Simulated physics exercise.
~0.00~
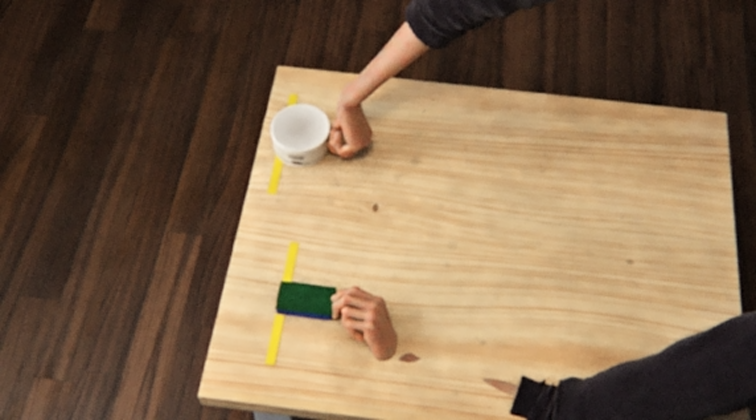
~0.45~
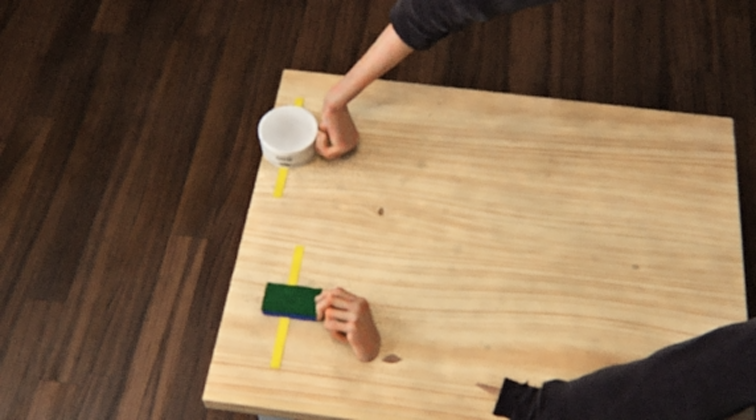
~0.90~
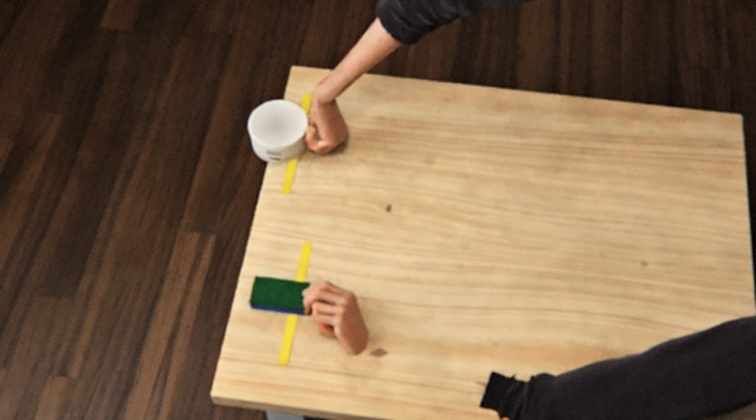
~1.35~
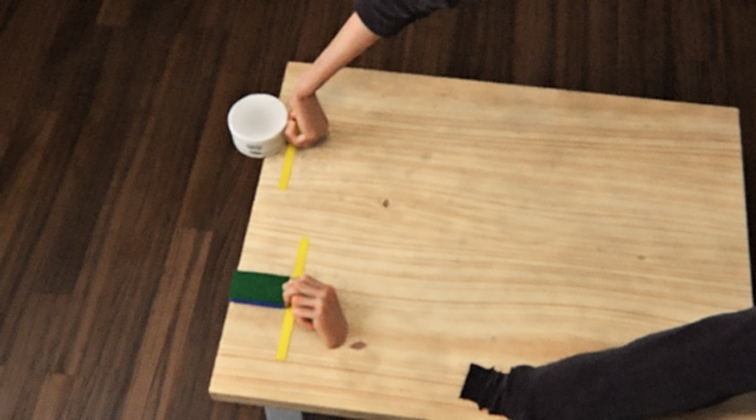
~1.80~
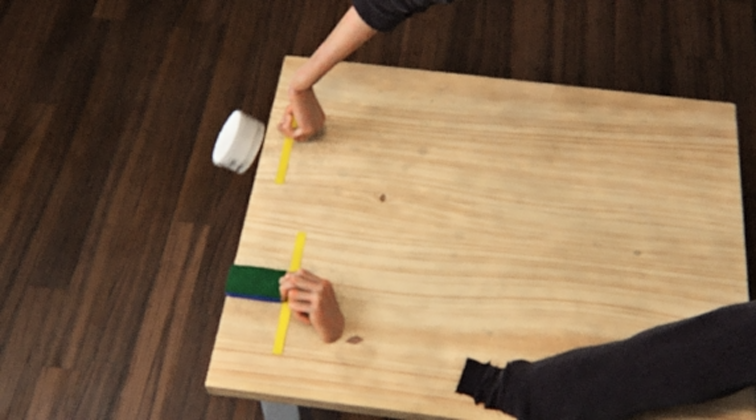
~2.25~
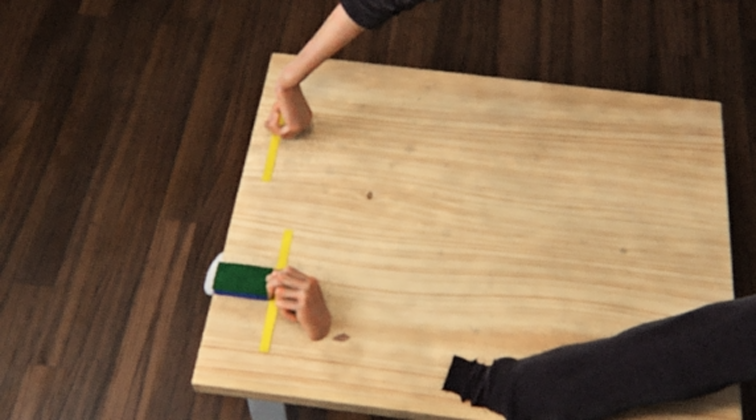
A white tub tipped off the left edge of a wooden table and dropped toward the floor after two hands pushed it and a green-topped blue sponge leftward past yellow tape strips, while the sponge stayed on the table at the edge.
